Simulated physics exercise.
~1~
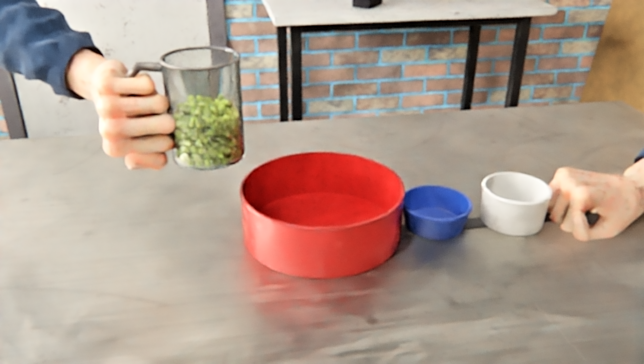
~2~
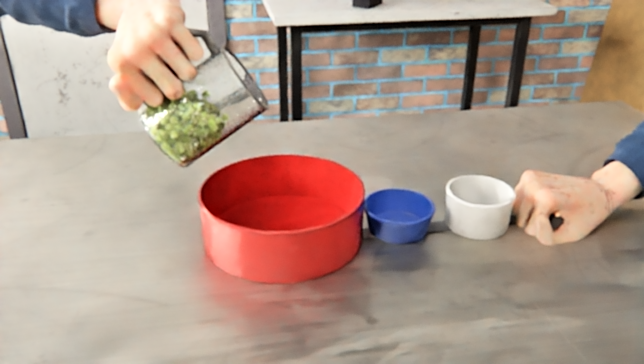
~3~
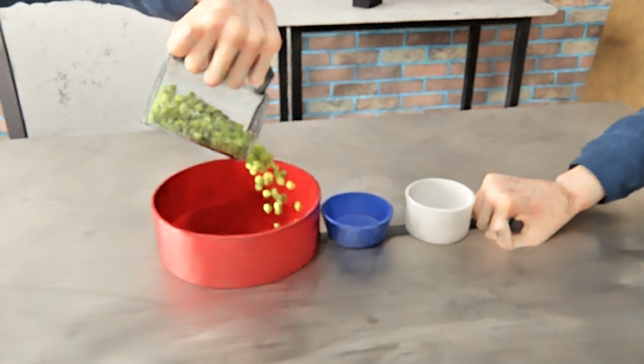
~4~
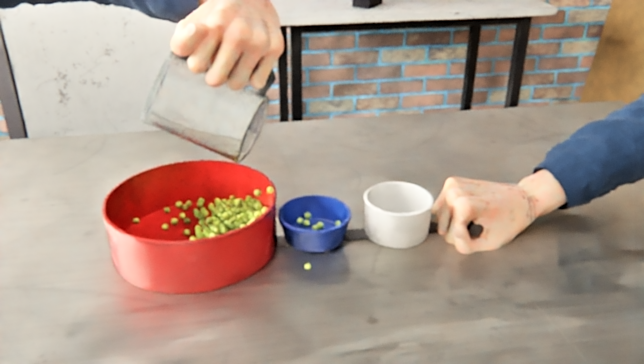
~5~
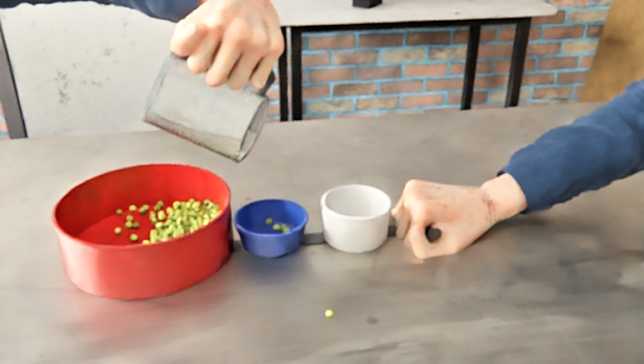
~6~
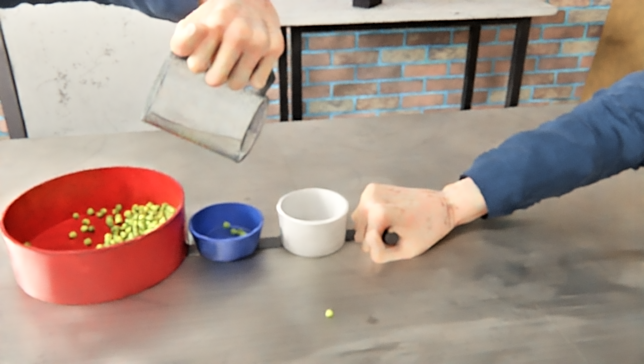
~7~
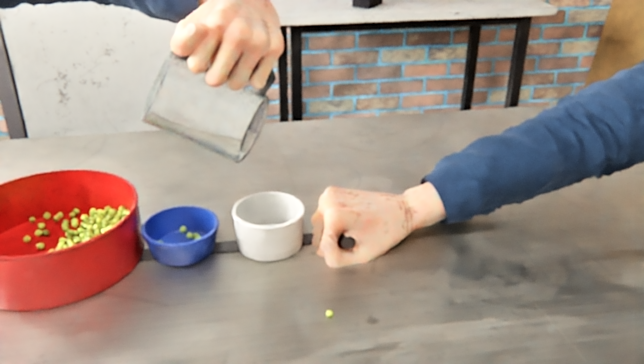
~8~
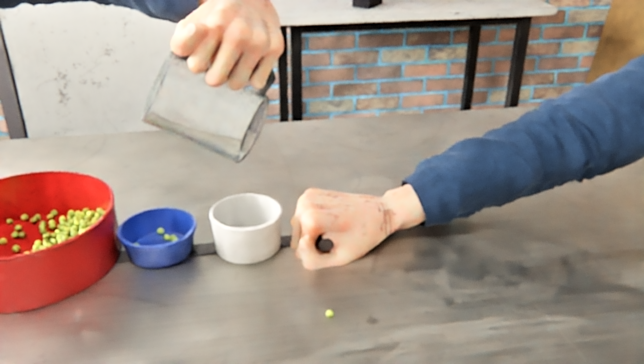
A hand lifts a clear cup of green dried peas above a gray table, while another hand at the right holds the end of a strip joining a red pot, a blue dish and a white dish. The cup tips toward the right as the joined row slides left. Peas spill in a stream into the red pot, and a few land in the blue dish, with one dropping onto the table. The emptied cup stays tilted in place while the row keeps moving left. Finally the row sits at the left, nearly all the peas in the red pot.
